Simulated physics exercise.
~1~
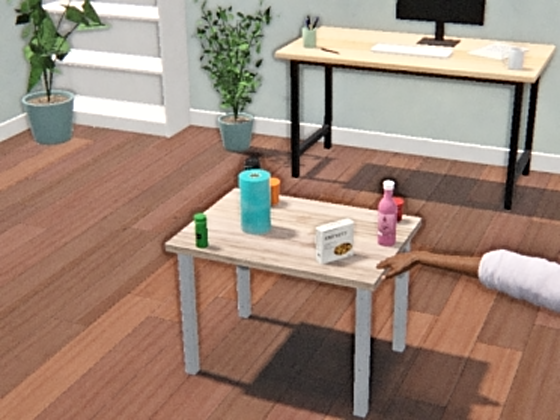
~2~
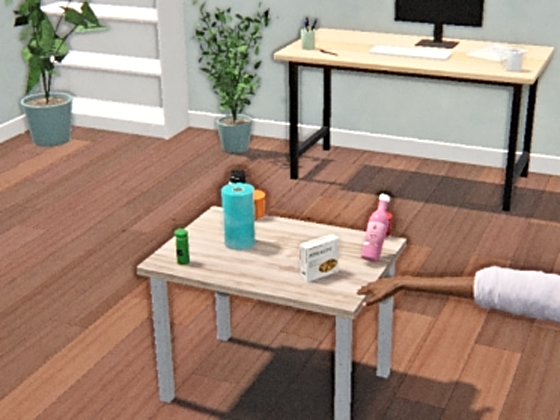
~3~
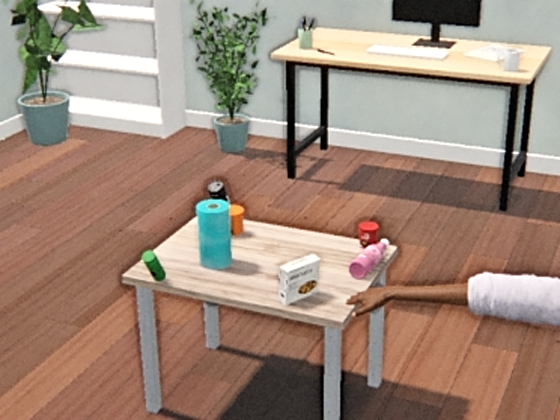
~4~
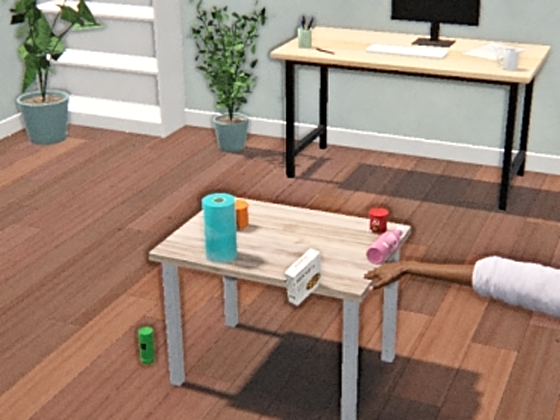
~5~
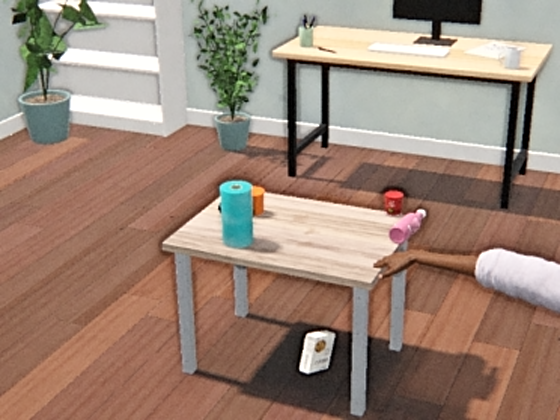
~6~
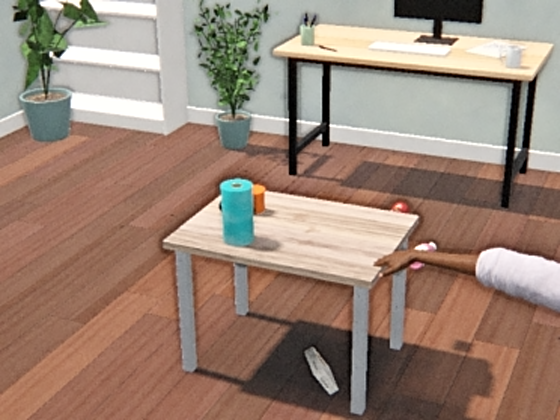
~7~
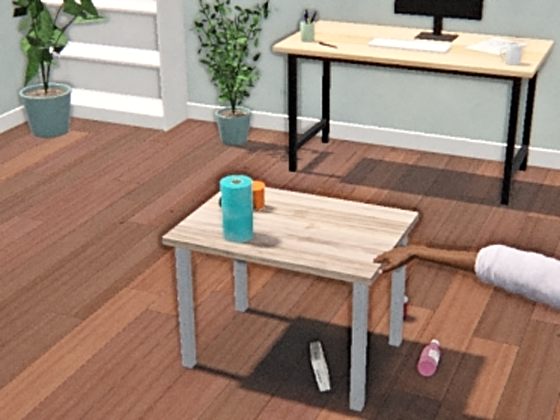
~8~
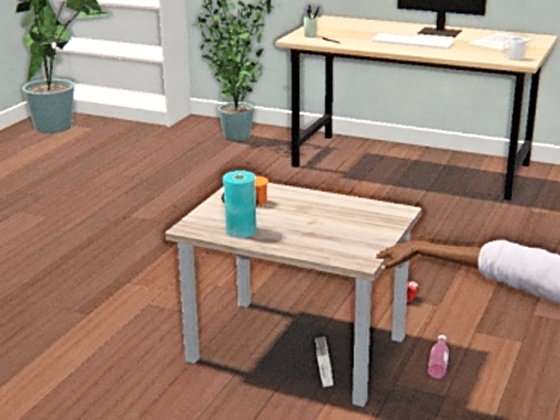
At the start, a hand grips the right corner of a small wooden table holding a turquoise roll, a green shaker, a pink bottle, a white packet and several cans or tins. The arm pulls the table toward the viewer and to the left, and the pink bottle tips onto its side while the shaker leans. The table is then jerked back, and the shaker drops off the left side. The white packet falls off the front edge, then the pink bottle and red tin drop off the right. At the end, the turquoise roll still stands beside the orange tin.
